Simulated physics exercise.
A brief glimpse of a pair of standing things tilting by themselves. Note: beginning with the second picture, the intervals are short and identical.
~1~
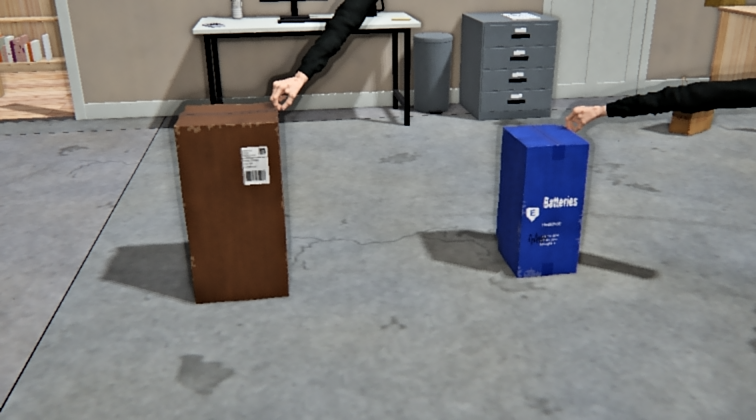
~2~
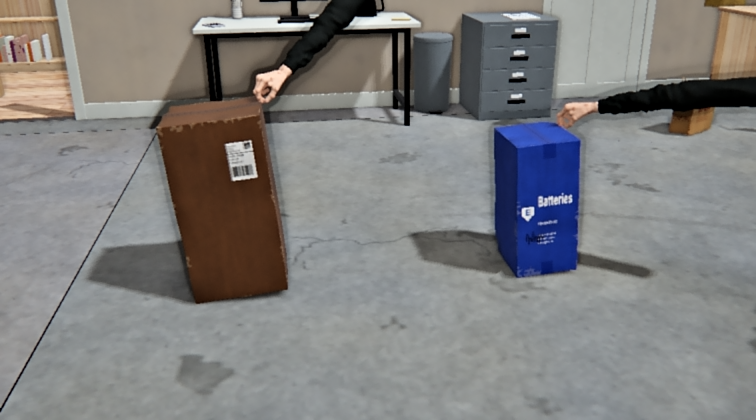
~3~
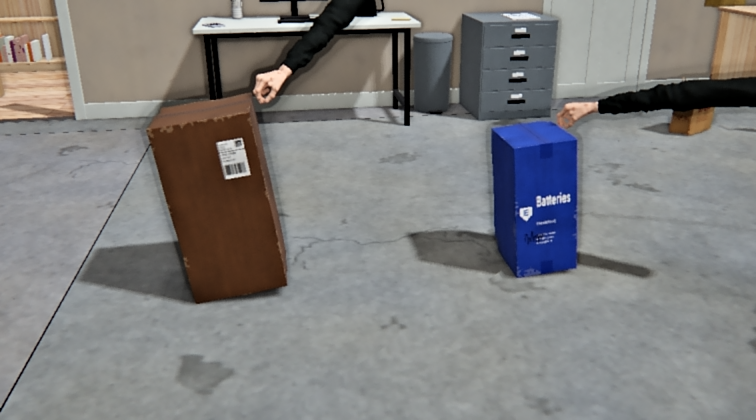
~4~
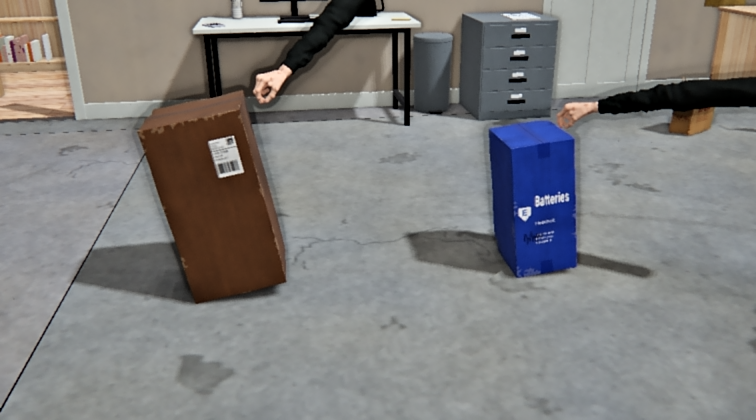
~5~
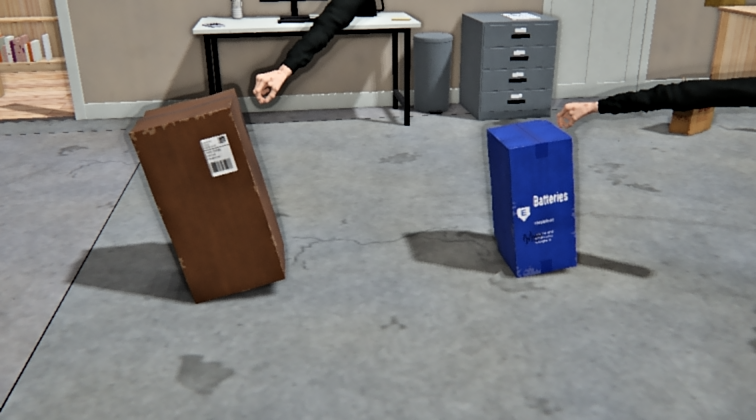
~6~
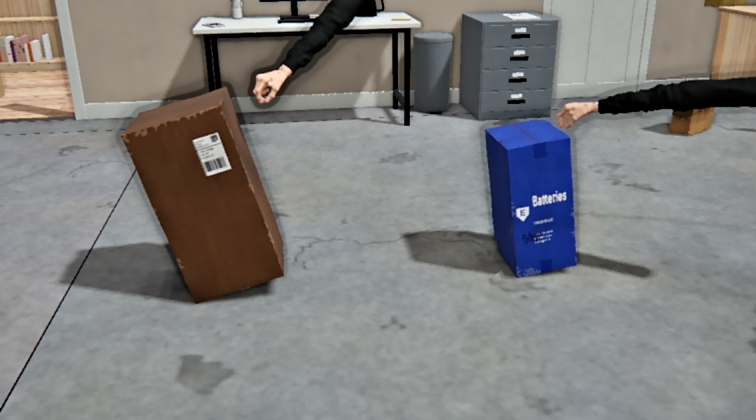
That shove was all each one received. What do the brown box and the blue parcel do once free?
My prediction: The brown box ends up lying down; the blue parcel ends up on its feet again.
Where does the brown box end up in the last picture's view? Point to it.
It comes to rest at about (100, 251) in the last picture.
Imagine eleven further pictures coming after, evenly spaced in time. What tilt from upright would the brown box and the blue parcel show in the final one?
Roughly 35° and 6°.
Then, 0.28 s past the last view, brown box 43° off upright near (159, 199); blue parcel upright near (538, 199).
Finally, the brown box topples, near (100, 251); the blue parcel settles on its feet, near (539, 199).
